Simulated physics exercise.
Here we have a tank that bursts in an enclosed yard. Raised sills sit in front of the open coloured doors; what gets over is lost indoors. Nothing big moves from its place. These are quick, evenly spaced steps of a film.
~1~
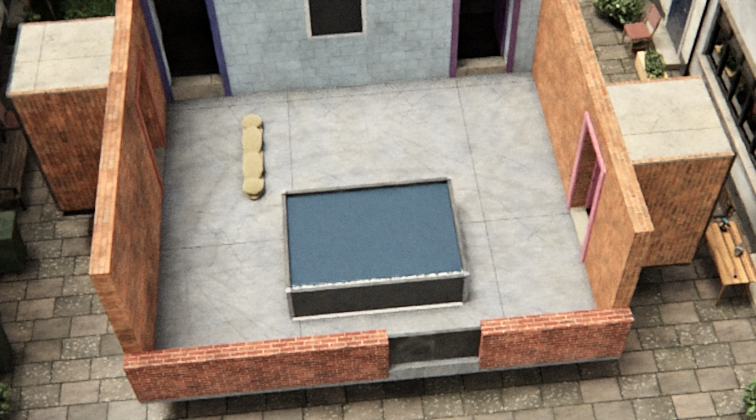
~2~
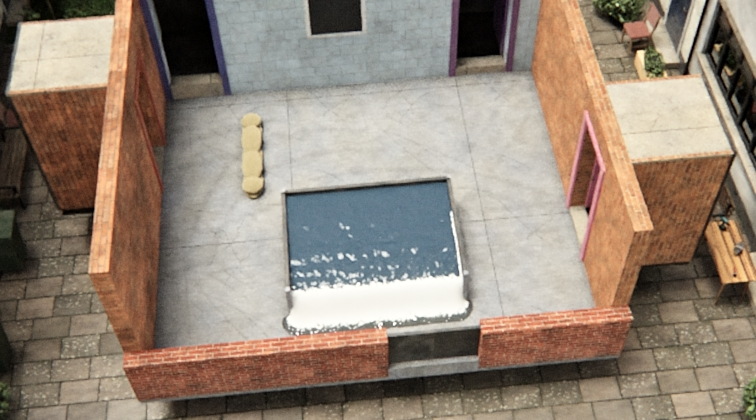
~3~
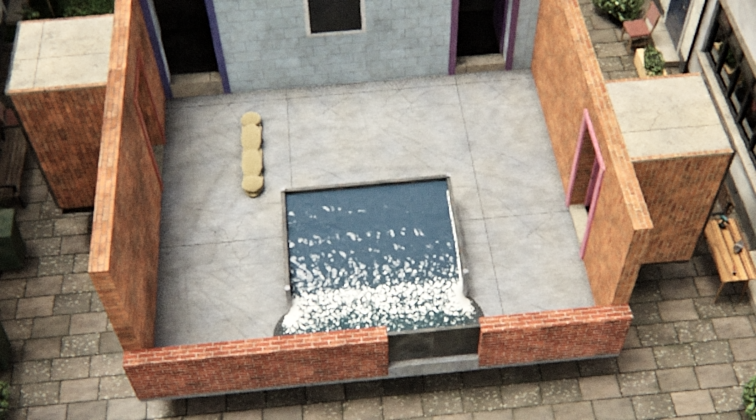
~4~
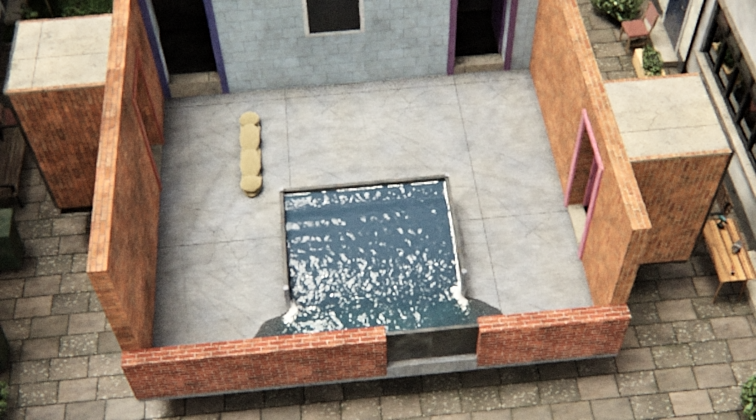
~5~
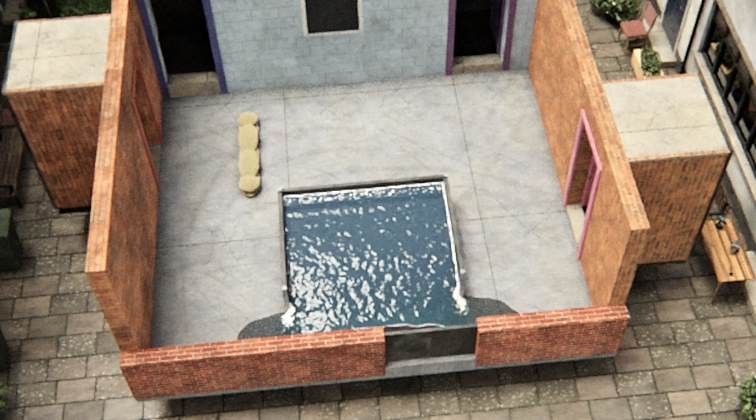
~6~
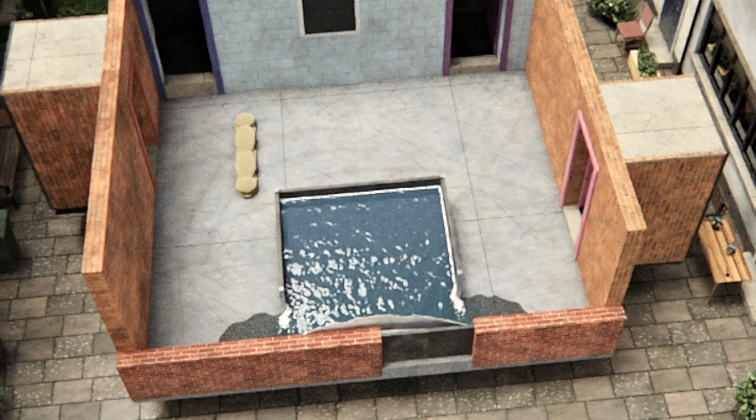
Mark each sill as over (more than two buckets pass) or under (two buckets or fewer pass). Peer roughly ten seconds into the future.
The purple door is under, the pink door is over, the red door is over, the blue door is under.
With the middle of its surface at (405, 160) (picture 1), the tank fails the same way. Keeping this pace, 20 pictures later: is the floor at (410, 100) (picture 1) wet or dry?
Unflooded.
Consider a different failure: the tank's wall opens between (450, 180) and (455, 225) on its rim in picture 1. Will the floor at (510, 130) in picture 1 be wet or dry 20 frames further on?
At that place: Flooded.
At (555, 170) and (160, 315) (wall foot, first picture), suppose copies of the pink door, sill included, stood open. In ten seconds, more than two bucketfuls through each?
Going in order, the first one stays short and the second one exceeds it.
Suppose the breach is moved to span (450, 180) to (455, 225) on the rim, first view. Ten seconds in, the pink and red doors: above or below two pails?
Taking them in turn, pink ends up above and red ends up below.
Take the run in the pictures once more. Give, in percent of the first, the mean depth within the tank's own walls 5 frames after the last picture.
That comes to about 48 per cent.
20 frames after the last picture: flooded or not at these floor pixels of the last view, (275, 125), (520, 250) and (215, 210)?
The three points read clear, soaked through and soaked through.
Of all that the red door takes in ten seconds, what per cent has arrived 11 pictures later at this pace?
Near 0 in a hundred.
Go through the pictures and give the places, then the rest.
Still water in the open tank at (372, 235), in the first picture.
Water pours out at (378, 299) and has run to (287, 320), in the second picture.
The front is at a hidden place, out from the gap at (377, 299), in the third picture.
The front is at a hidden place, out from the gap at (376, 299), in the fourth picture.
The front is at a hidden place, out from the gap at (375, 300), in the fifth picture.
Water pours out at (371, 301) and has run to a hidden place, in the sixth picture.
A moment on, water covers 20 % of the floor; the purple door not reached, the pink door not reached, the red door not reached, the blue door not reached.
Next, water covers 30 % of the floor; the purple door not reached, the pink door under two buckets in, the red door not reached, the blue door not reached.
Then, water covers 65 % of the floor; the purple door wet at the sill, nothing in, the pink door over two buckets in, the red door wet at the sill, nothing in, the blue door wet at the sill, nothing in.
Later, water covers 90 % of the floor; the purple door wet at the sill, nothing in, the pink door over two buckets in, the red door under two buckets in, the blue door wet at the sill, nothing in.
In the end, water covers 95 % of the floor; the purple door wet at the sill, nothing in, the pink door over two buckets in, the red door far over two buckets in, the blue door wet at the sill, nothing in.
